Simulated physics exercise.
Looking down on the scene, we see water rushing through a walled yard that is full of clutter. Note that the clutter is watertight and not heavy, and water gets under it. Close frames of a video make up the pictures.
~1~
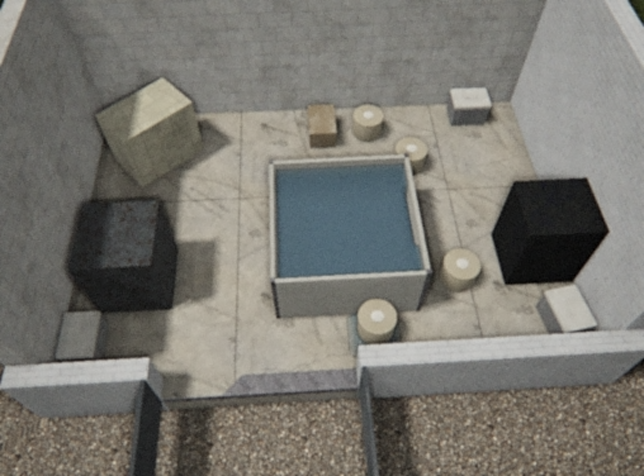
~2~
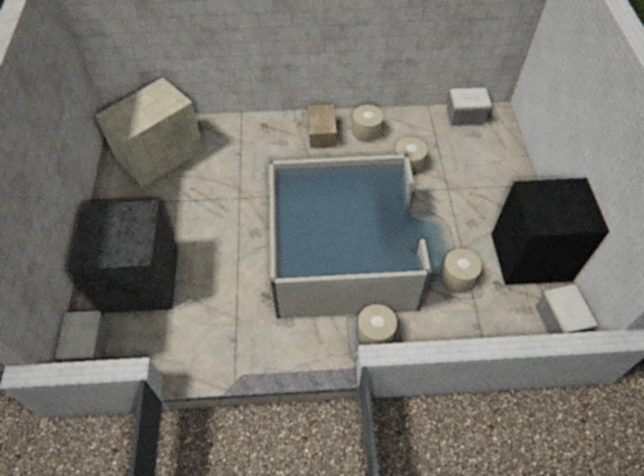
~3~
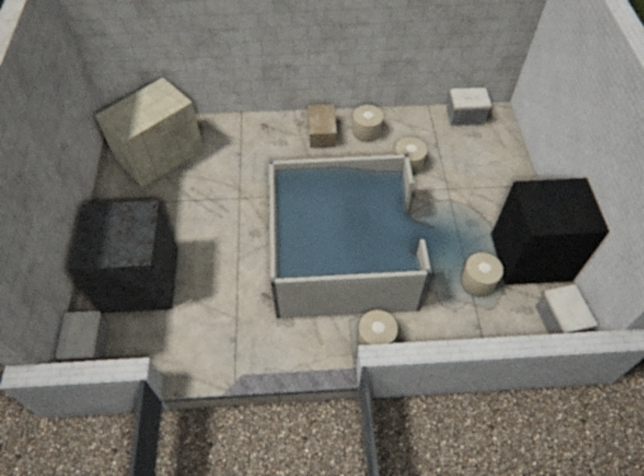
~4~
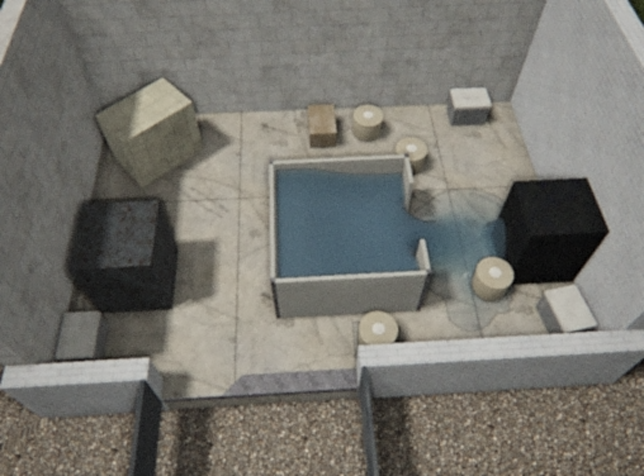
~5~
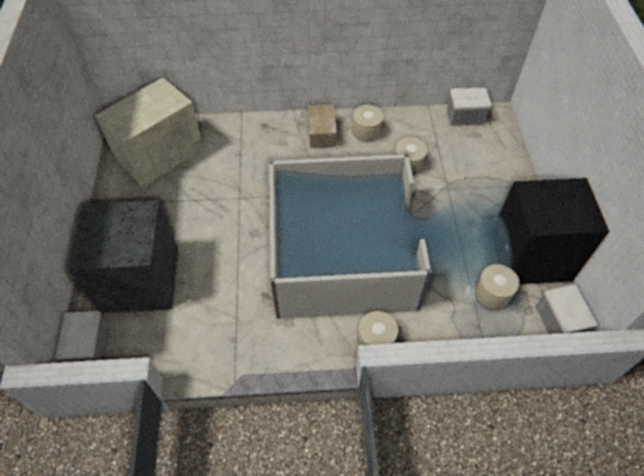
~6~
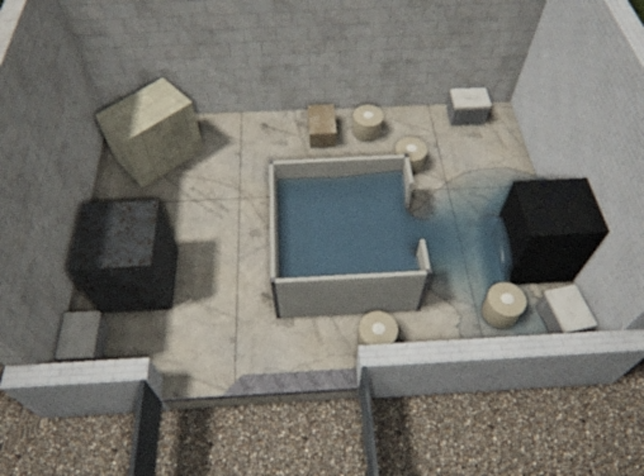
In a walled yard cluttered with blocks and round tubs, water pours through a gap in the right side of a central basin and spreads toward a black block, pushing one pale tub a short way right and toward the viewer.
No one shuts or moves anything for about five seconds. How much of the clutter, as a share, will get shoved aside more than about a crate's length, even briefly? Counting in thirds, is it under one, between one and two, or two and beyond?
It climbs to two thirds.
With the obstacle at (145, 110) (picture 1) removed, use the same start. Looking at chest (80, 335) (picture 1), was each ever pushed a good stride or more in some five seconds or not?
Within that distance.
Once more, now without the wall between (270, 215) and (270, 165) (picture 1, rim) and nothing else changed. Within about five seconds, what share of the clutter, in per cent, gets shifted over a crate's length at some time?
50 percent, give or take.
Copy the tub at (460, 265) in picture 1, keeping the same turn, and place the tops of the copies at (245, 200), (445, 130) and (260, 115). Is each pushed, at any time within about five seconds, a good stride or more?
Each in turn: Stays in place, pushed clear, pushed clear.
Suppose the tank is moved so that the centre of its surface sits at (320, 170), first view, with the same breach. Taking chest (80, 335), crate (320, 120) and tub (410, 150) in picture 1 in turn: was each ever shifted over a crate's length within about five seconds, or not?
Results in order: Never that far / made it that far / made it that far.
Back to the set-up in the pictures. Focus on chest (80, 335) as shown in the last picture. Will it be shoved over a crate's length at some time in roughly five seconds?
Note - travel: Within that distance.
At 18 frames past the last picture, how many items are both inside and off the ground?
Exactly 3 of them.
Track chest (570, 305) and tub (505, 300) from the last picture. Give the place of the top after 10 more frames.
Approximately (542, 285), and approximately (436, 311).
A moment on, 1 of 8 are well off their spots; 1 afloat.
Next, 2 of 8 are well off their spots; 2 afloat.
Later, 6 of 8 are well off their spots; 3 afloat.
In the end, 5 of 8 are well off their spots, and 6 have been at some point; 4 afloat.
